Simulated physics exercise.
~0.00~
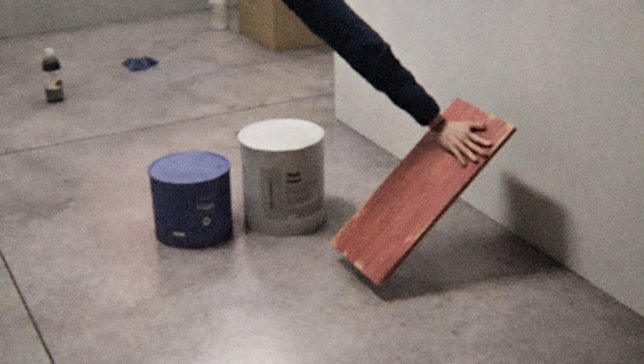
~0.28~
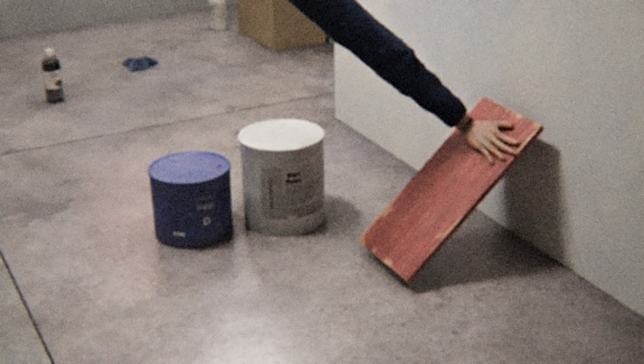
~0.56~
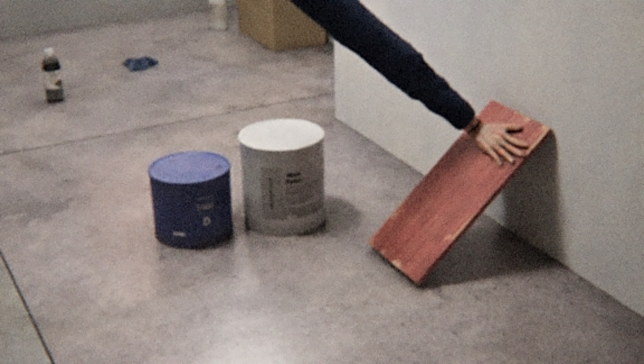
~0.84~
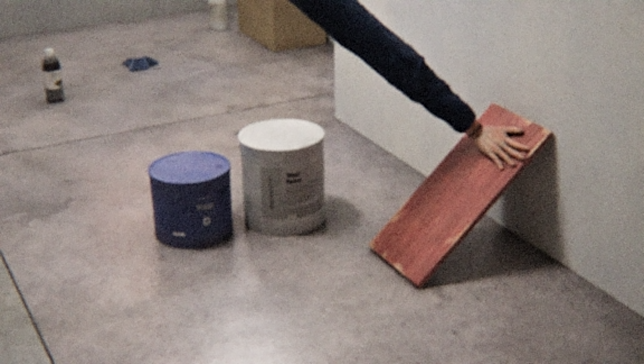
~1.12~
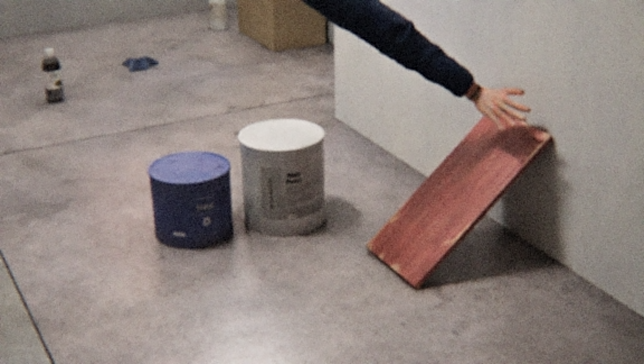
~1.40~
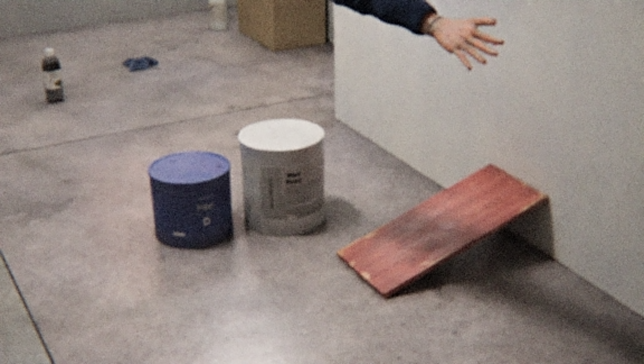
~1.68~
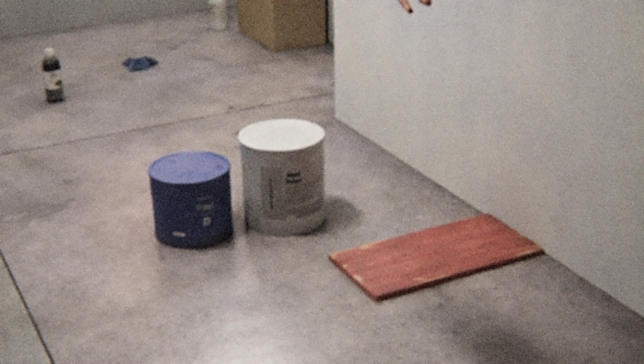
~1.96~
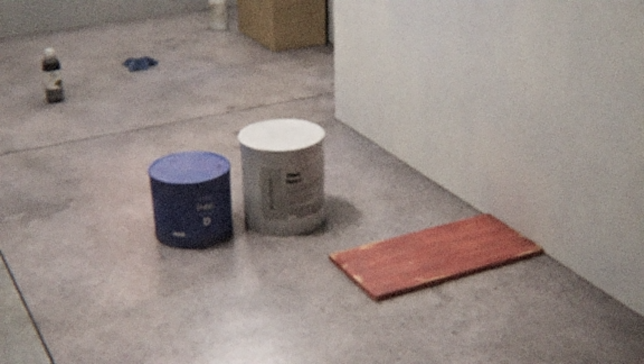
A hand leaning a red board against a bare wall and letting go, the board sliding down to lie flat beside two pails.
